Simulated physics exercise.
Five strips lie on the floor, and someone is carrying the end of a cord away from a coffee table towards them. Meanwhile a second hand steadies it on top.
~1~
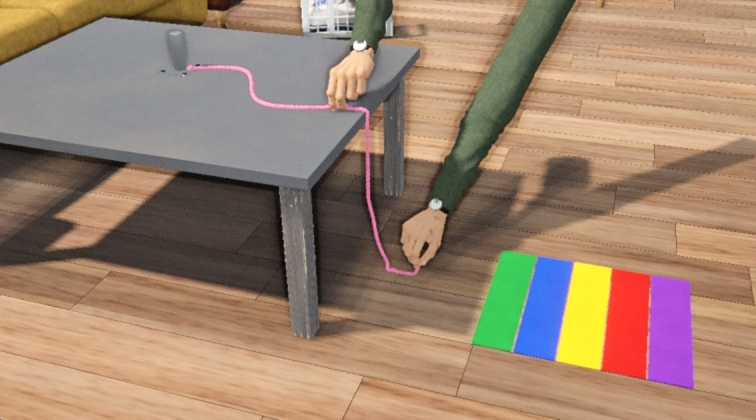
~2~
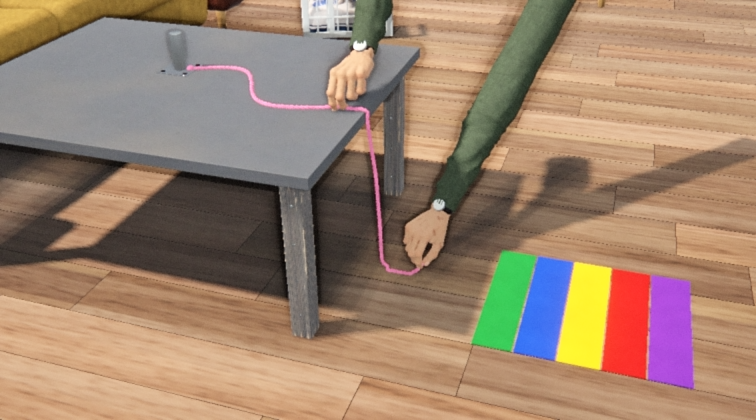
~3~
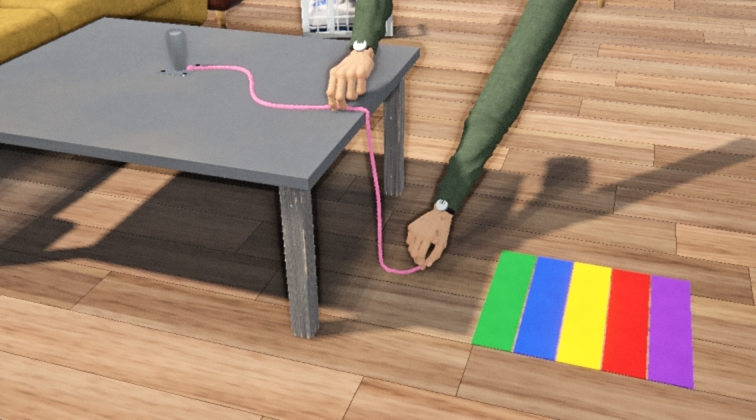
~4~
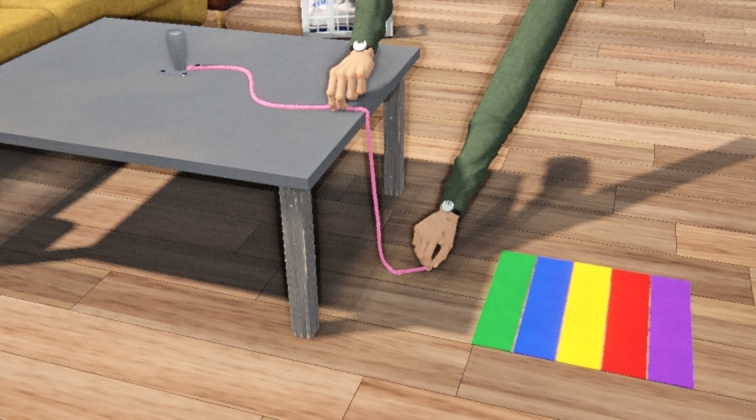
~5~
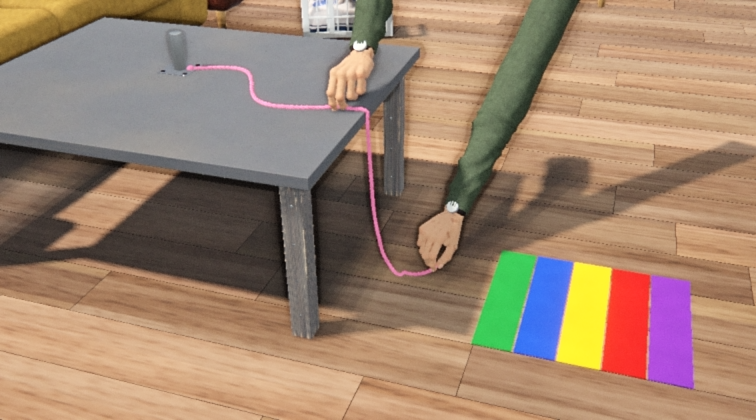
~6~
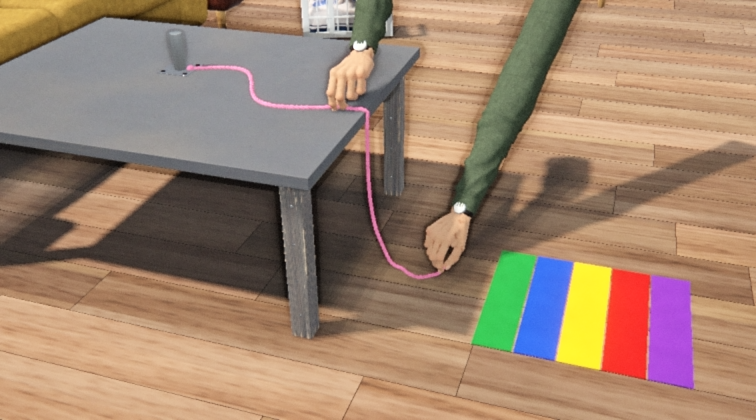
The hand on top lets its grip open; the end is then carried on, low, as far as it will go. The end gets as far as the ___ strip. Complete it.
The end gets as far as the yellow strip.
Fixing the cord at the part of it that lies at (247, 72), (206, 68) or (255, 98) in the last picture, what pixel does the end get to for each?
Expect roughly (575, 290) for the first, (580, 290) for the second and (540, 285) for the third.
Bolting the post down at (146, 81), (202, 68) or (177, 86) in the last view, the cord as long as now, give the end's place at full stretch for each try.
Places per try: (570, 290); (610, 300); (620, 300).
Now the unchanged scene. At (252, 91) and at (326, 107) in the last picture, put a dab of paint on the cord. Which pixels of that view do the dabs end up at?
Roughly at (282, 90), and the other roughly at (368, 112).
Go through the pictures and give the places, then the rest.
End (419, 264); green (497, 328); blue (539, 336); yellow (581, 344); red (625, 353); purple (671, 362), in the first picture.
End (422, 264); cord through (225, 68) (252, 87) (294, 108) (367, 118) (377, 193) (381, 257), in the second picture.
End (425, 265), in the third picture.
End (431, 266); cord through (225, 68) (252, 87) (294, 108) (367, 118) (375, 193) (381, 256), in the fourth picture.
End (436, 267), in the fifth picture.
End (444, 268); cord through (225, 68) (252, 87) (294, 108) (367, 118) (370, 192) (387, 255), in the sixth picture.
A little later, end near (511, 280); over green.
Next, end near (558, 288); over blue.
When it is tight, end near (587, 293); over yellow. Over yellow.
